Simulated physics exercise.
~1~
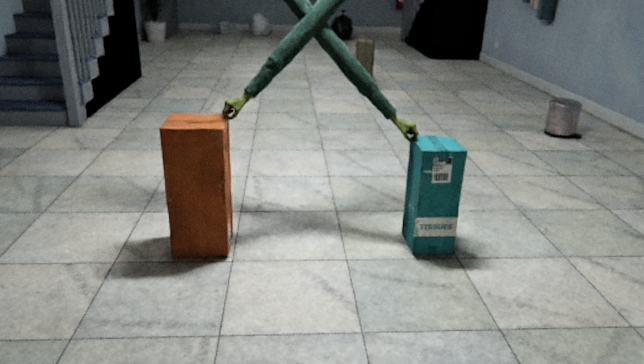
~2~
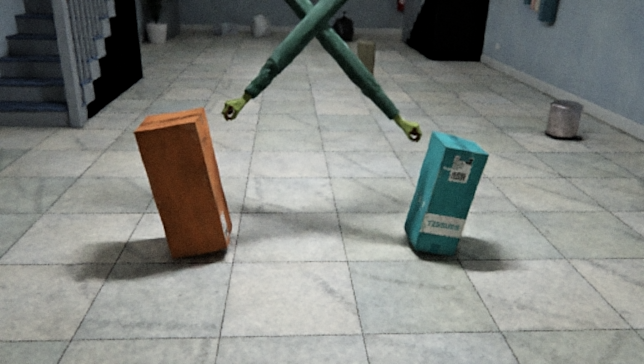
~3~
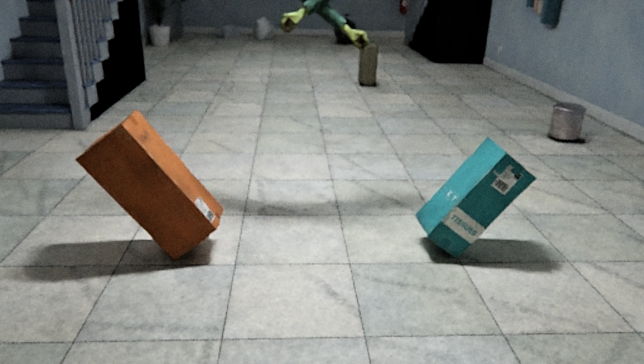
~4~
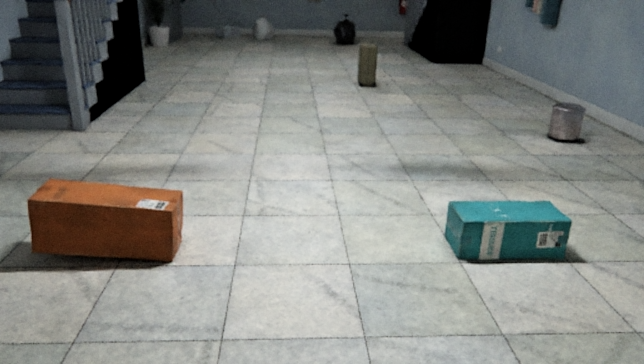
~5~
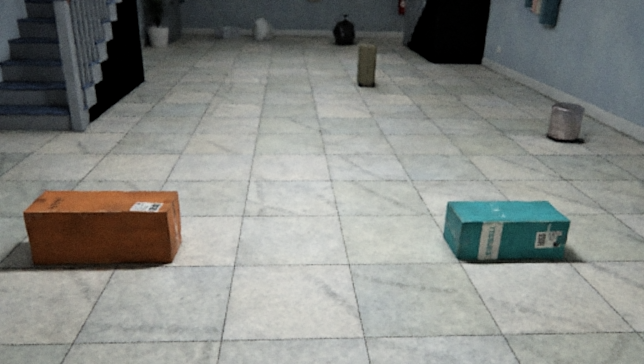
In a tiled hall beside a staircase, a pair of crossed, green-sleeved arms pushed an upright orange box and a turquoise parcel near their tops, then drew back as the box tipped left and the parcel tipped right, both ending on their sides.
